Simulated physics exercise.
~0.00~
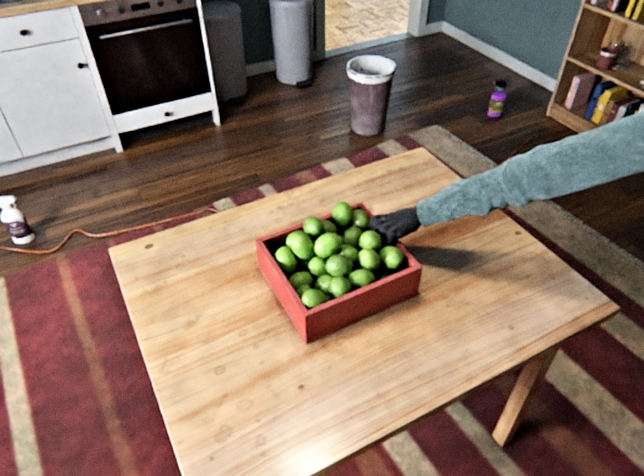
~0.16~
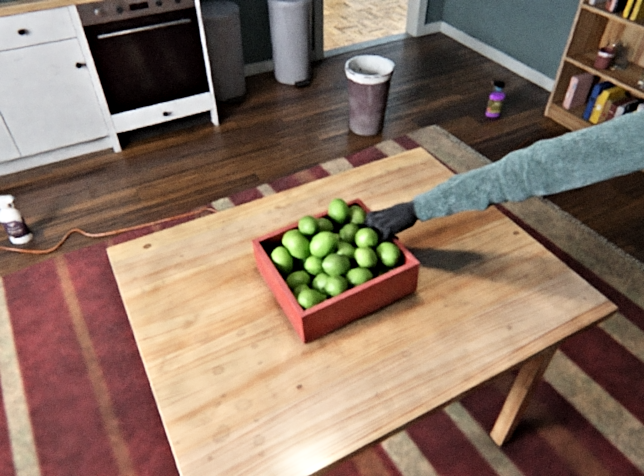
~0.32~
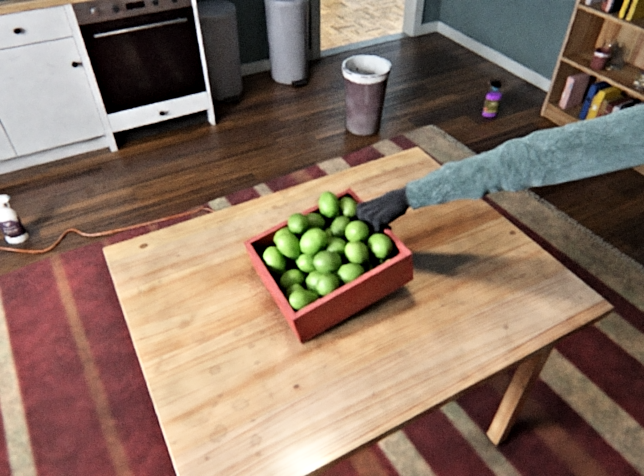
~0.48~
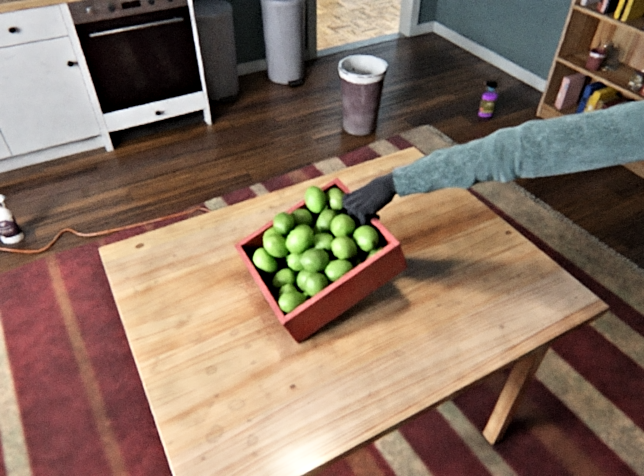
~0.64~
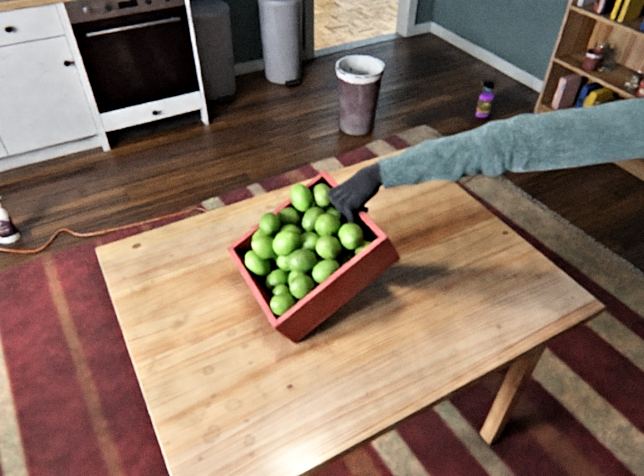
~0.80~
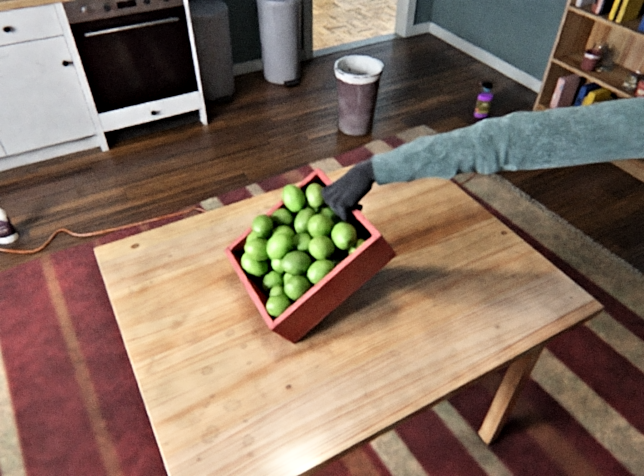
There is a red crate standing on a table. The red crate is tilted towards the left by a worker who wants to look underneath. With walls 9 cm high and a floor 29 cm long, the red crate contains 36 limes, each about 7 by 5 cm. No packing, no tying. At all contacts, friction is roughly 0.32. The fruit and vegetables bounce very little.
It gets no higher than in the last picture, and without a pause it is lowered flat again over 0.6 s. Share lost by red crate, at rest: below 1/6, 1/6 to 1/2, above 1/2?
Below 1/6.
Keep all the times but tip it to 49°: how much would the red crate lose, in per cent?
Then it's 10 per cent for the red crate.
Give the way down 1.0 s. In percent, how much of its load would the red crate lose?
Red crate 0 per cent.
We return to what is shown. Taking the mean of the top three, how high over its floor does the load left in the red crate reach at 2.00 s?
14 centimetres high, more or less.
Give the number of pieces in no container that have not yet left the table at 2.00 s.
About 0.
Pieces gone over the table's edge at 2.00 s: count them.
Roughly 0.
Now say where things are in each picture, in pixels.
In the first frame (places track the rim corner closest to us here; the camera pans a little), red crate (309, 312); tipped 0°; all still inside.
Red crate (305, 313); tipped 3°, in the second frame.
Red crate (296, 315); tipped 11°, in the third frame.
Red crate (286, 318); tipped 20°, in the fourth frame.
Red crate (278, 322); tipped 28°, in the fifth frame.
Red crate (274, 324); tipped 31°; all still inside, in the sixth frame.
After 0.99 s, tilt 24°; the red crate has all 36.
After 1.23 s, tilt 6°; the red crate has all 36.
After 1.57 s, tilt 0°; the red crate has all 36.
When it is over (at 2.00 s), the red crate has all 36. Asked share, 0 of 36, 0 per cent.
